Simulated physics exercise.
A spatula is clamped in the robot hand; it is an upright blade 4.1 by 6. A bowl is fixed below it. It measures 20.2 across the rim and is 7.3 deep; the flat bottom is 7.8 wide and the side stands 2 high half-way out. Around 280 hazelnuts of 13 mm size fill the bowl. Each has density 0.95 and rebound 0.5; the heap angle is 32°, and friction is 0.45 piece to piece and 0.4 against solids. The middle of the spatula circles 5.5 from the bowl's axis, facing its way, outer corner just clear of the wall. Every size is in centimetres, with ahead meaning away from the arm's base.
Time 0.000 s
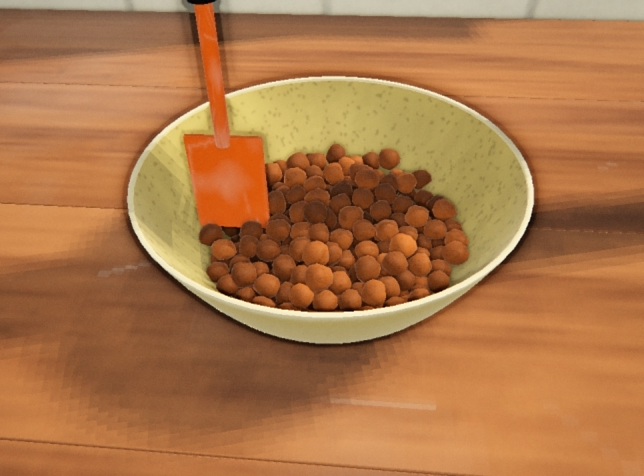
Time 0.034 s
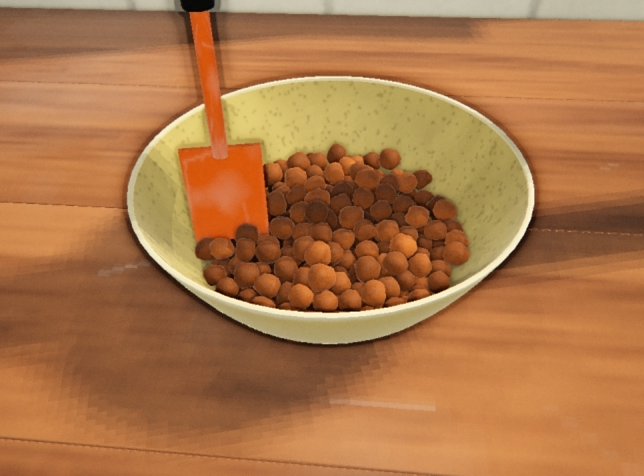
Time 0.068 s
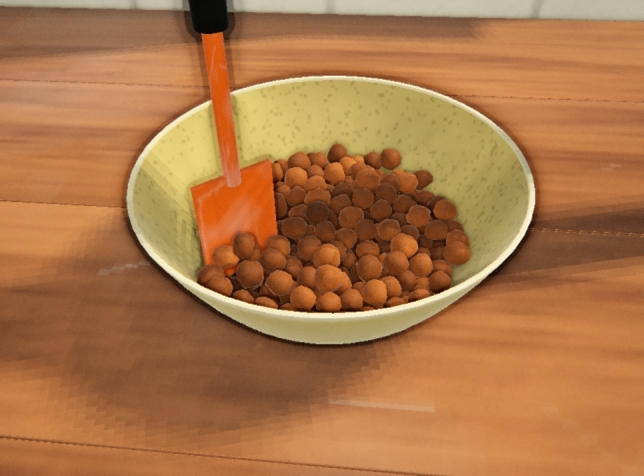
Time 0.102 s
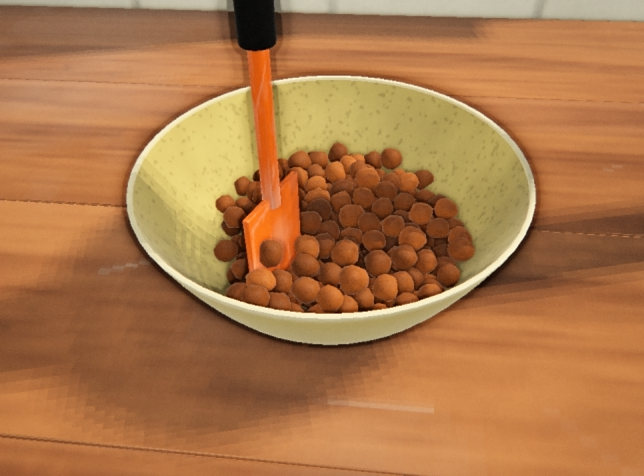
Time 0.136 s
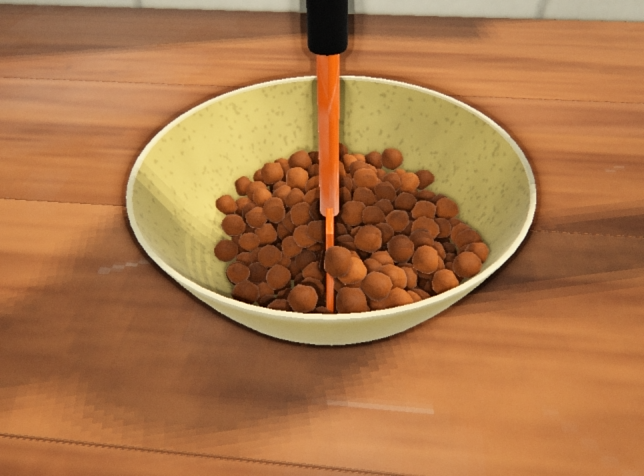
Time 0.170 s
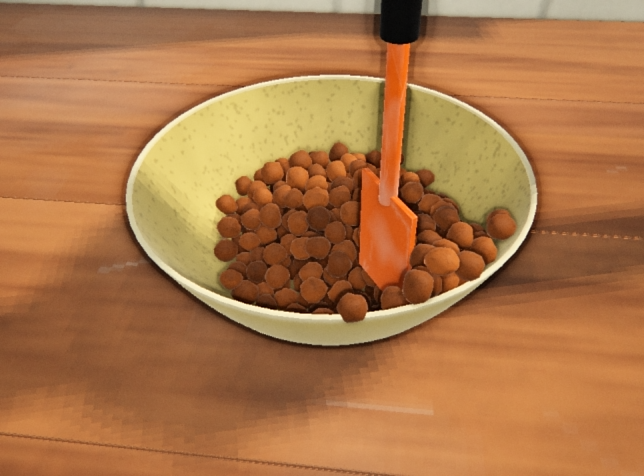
Yellow-green bowl of small round brown pieces on a wooden surface, an orange spatula sweeping through them from left to right.
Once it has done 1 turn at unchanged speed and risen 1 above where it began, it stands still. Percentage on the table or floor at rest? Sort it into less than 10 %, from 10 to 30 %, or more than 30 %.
It goes in from 10 to 30 %.
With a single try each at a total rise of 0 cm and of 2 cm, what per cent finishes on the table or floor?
I'd say some 20 per cent, and some 10 per cent.
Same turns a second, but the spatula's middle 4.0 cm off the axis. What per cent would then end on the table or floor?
Near 15 percent.
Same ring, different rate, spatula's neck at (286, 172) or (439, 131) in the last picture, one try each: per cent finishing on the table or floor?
About 5 and 20 %.
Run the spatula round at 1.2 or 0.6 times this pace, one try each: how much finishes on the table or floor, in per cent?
Roughly 20 and 5 per cent.
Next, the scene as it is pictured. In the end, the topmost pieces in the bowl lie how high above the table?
About 6.5 cm.
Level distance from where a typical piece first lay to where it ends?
About 5 cm.
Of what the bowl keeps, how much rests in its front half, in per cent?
60 %.
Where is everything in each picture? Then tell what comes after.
Spatula neck at (219, 110), 0° round; upper third of the load around (337, 217), from x 210 to 455, top at y 155; 282 in the bowl, in the first picture.
Spatula neck at (216, 120), 12° round; upper third of the load around (335, 219), from x 205 to 455, top at y 155, in the second picture.
Spatula neck at (228, 147), 40° round; upper third of the load around (332, 226), from x 210 to 460, top at y 155, in the third picture.
Spatula neck at (269, 167), 68° round; upper third of the load around (344, 236), from x 225 to 460, top at y 155, in the fourth picture.
Spatula neck at (329, 174), 96° round; upper third of the load around (369, 236), from x 225 to 475, top at y 155, in the fifth picture.
Spatula neck at (391, 163), 124° round; upper third of the load around (400, 229), from x 225 to 500, top at y 155; 281 in the bowl, 1 in flight or on the tool, in the sixth picture.
After 0.28 s, 212° round, highest piece 11 above the table; 270 in the bowl, 1 on the table or floor, 11 in flight or on the tool.
After 0.38 s, 300° round, highest piece 11 above the table; 252 in the bowl, 11 on the table or floor, 19 in flight or on the tool.
After 0.63 s, 0° round, highest piece 7 above the table; 229 in the bowl, 53 on the table or floor.
After 1.33 s, 0° round, highest piece 6 above the table; 229 in the bowl, 53 on the table or floor.
At rest, 229 in the bowl, 53 on the table or floor. That is 19 % on the table or floor.
